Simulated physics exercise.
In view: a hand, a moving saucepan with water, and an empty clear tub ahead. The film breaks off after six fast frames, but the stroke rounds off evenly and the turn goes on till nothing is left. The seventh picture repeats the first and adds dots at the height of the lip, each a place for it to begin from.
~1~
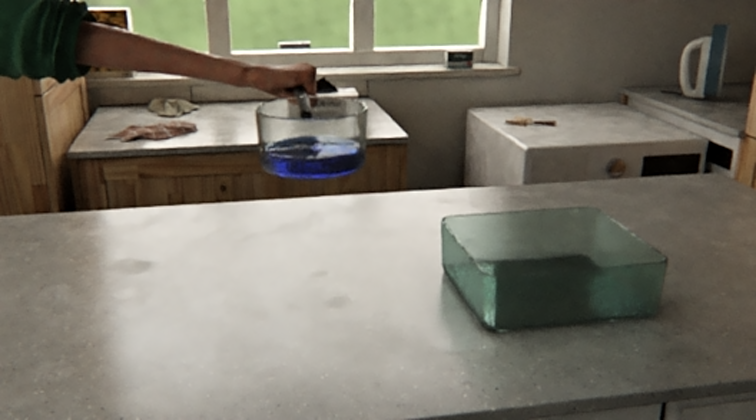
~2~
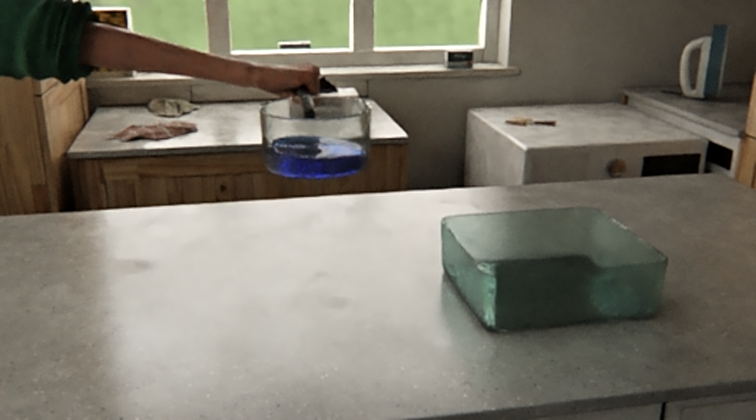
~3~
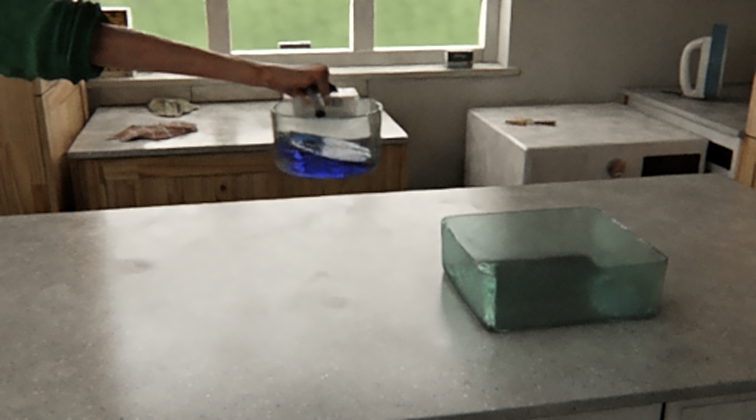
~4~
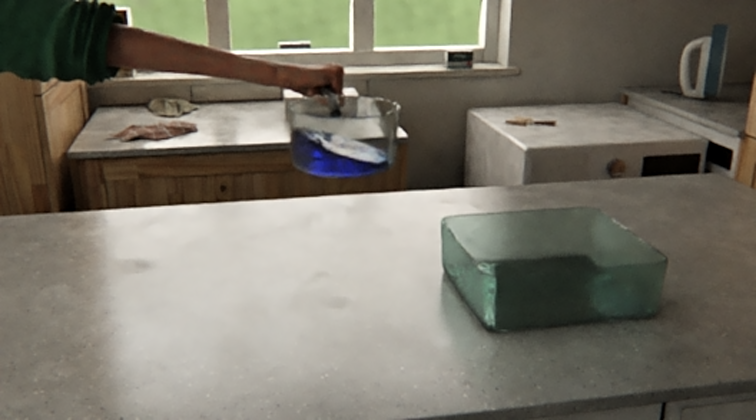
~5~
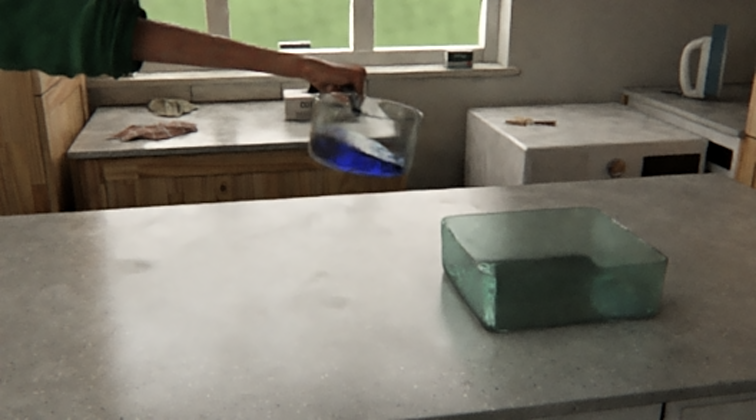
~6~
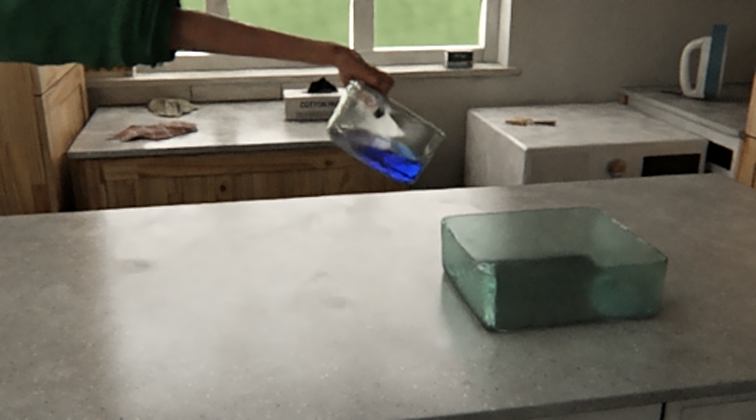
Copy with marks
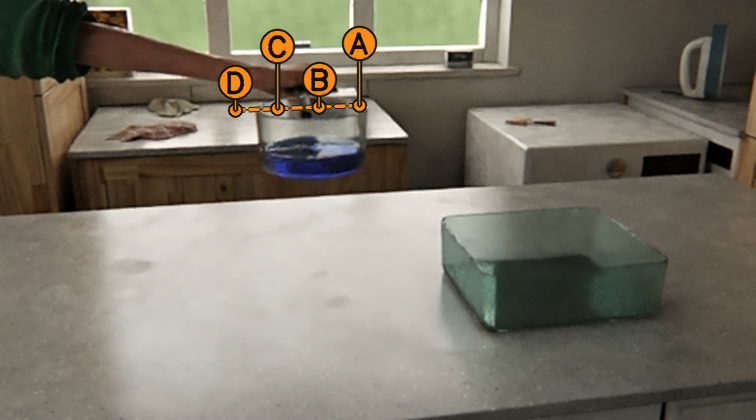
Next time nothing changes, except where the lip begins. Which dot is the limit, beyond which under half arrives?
The answer is spot B.
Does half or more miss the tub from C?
Yes, it does.
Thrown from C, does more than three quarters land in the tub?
No.
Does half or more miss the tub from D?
Yes, it does.
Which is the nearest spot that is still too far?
Spot C.
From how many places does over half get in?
Two of the four.
On the marked copy, A at (359, 105); B at (319, 107); C at (277, 108); D at (235, 110).
With A, about 79 % lands in the tub, 5 % falls short and 16 % goes beside or beyond.
With B, about 65 % lands in the tub, 21 % falls short and 14 % goes beside or beyond.
With C, about 27 % lands in the tub, 70 % falls short and 3 % goes beside or beyond.
With D, about 0 % lands in the tub, 99 % falls short.
